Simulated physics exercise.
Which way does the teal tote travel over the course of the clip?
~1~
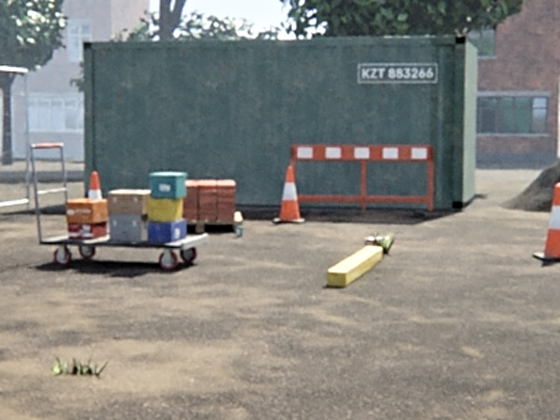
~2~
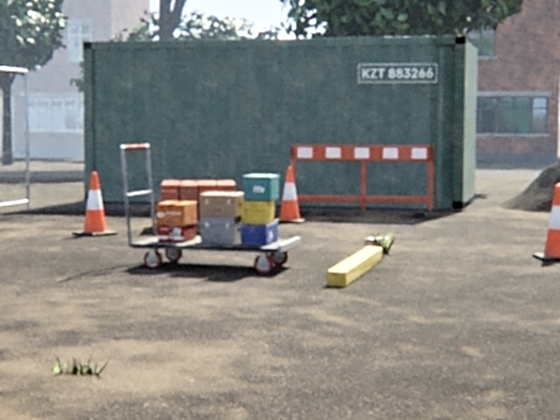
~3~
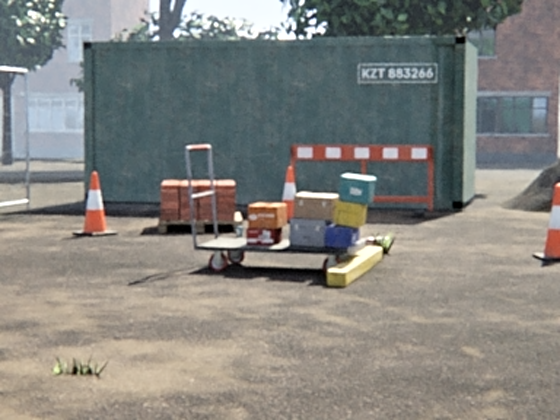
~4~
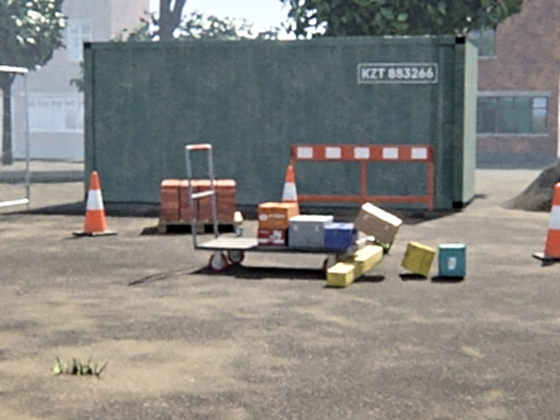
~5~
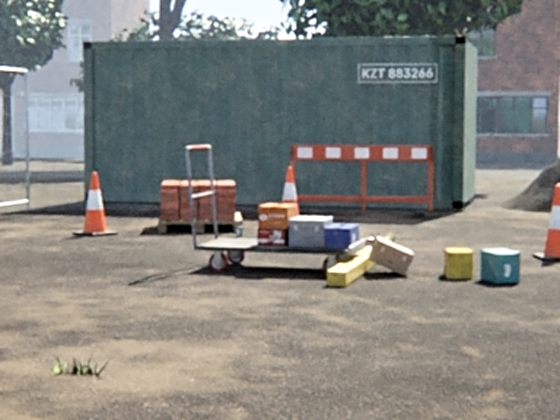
The teal tote moves to the right, first riding on the trolley and then tumbling off beyond the yellow kerb.
